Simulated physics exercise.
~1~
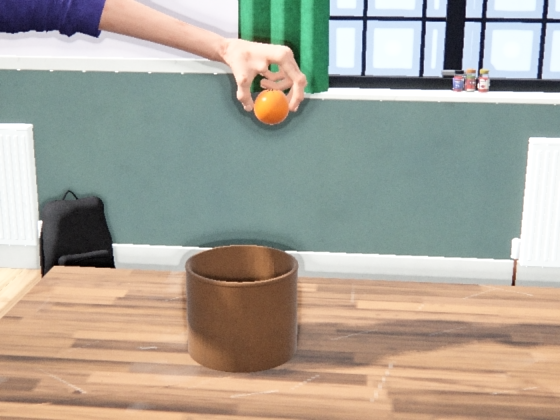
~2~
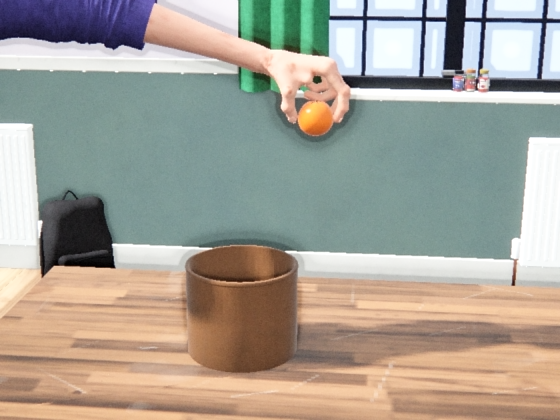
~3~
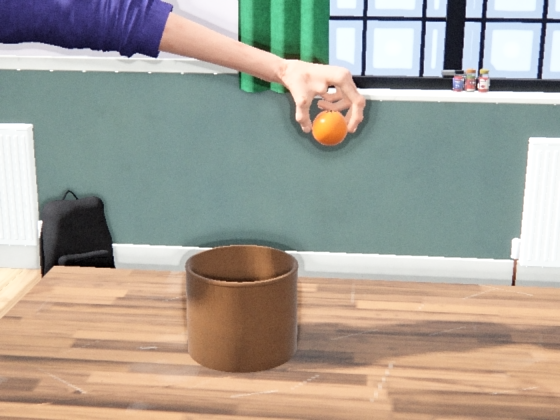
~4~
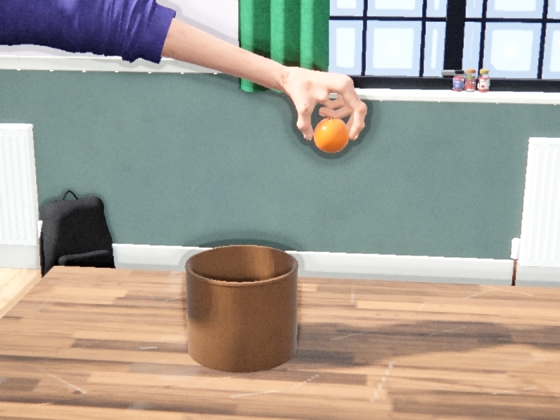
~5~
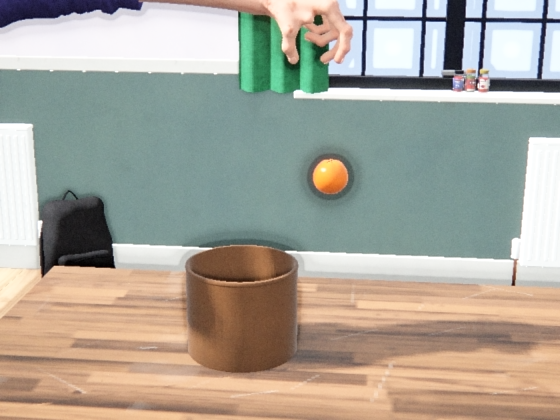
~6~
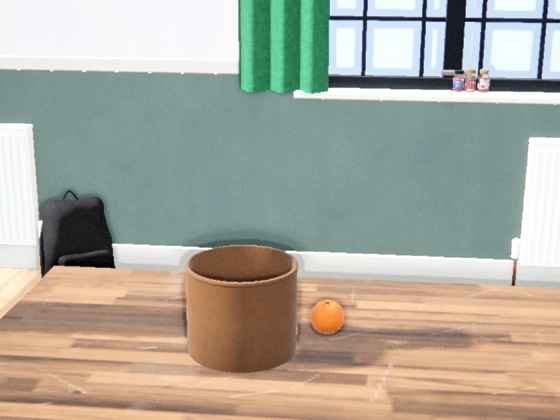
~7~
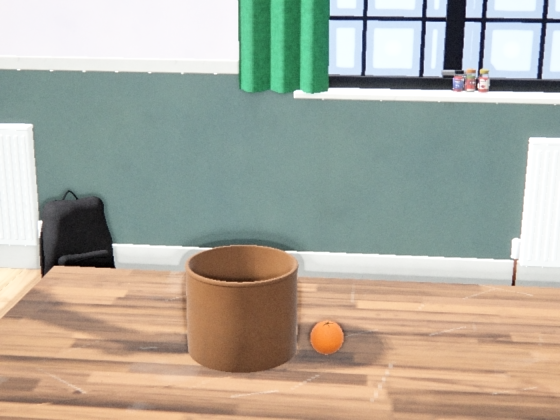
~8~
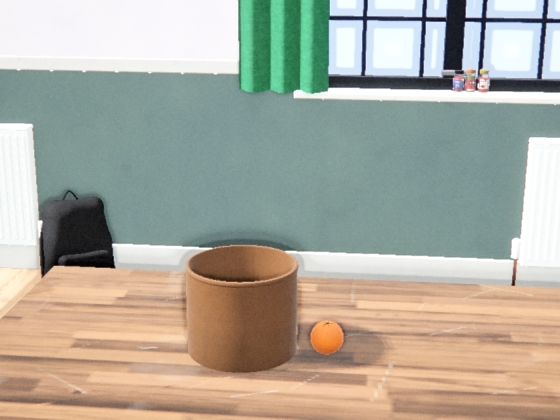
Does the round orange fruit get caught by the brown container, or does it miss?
It misses the container. The fruit comes down to the right of it and rests on the wooden table.
